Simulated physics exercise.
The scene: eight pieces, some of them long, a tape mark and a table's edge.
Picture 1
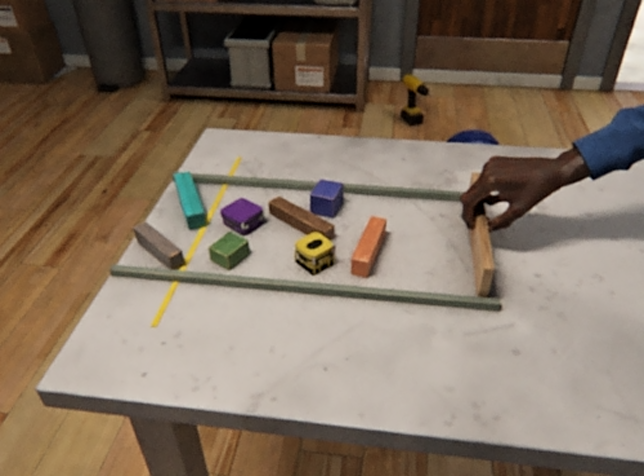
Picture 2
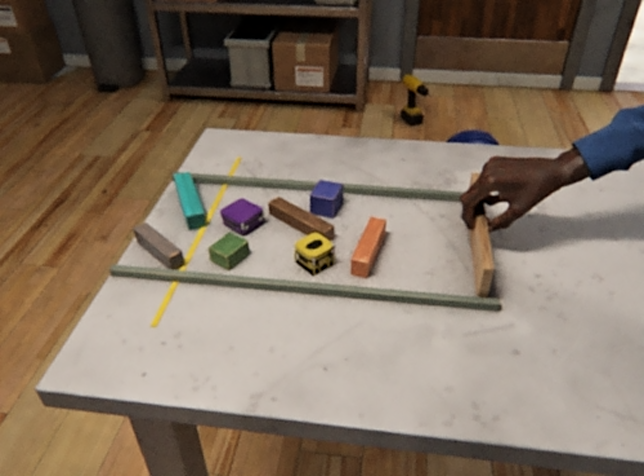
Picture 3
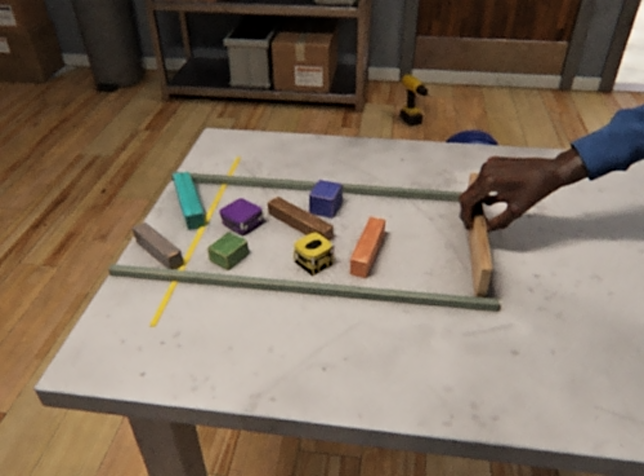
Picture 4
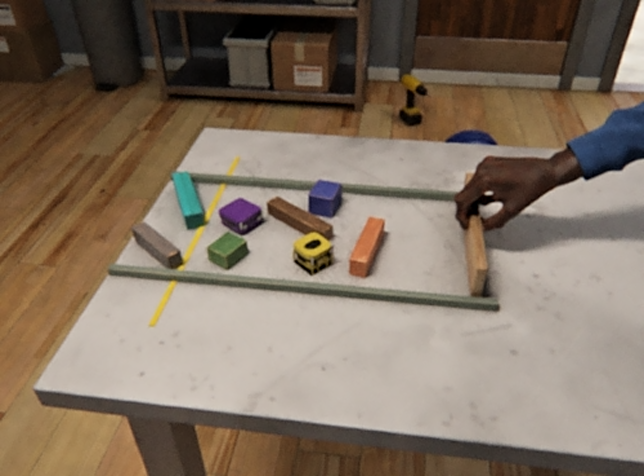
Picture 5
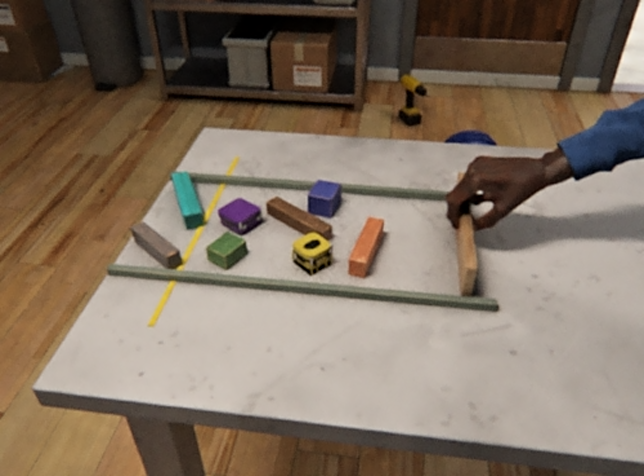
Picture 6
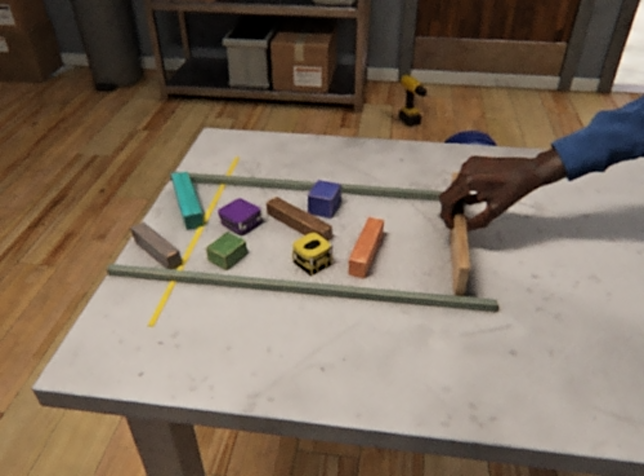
Hand sliding a wooden board slightly left between two green rails on a pale table, the scattered coloured pieces staying still.
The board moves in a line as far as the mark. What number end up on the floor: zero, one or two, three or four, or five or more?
Outcome: The number that fall off is one or two.
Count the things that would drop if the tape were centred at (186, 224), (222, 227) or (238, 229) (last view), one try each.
Down on the floor: 4, 0 and 0.
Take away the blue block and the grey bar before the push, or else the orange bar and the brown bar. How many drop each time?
It would be 1 and 0.
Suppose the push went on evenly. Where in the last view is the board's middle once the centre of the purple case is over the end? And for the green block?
Its middle is around (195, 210) and around (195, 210).
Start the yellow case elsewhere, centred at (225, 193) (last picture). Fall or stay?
The yellow case holds on.
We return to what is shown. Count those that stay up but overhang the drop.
The number is 2.
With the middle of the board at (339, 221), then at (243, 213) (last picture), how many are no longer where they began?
3 and 8.
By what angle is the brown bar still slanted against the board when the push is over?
Some 10 degrees.
Soon after, none off yet; grey bar at rest near (156, 246); turquoise stick at rest near (187, 199); purple case at rest near (240, 217).
After that, none off yet; grey bar at rest near (156, 246); turquoise stick at rest near (187, 199); purple case moving near (236, 218).
And then, none off yet; grey bar displaced a little near (139, 246); turquoise stick displaced a little near (162, 200); purple case displaced well along near (180, 217).
In the end, the number that fall off is one or two; gone, turquoise stick and grey bar.
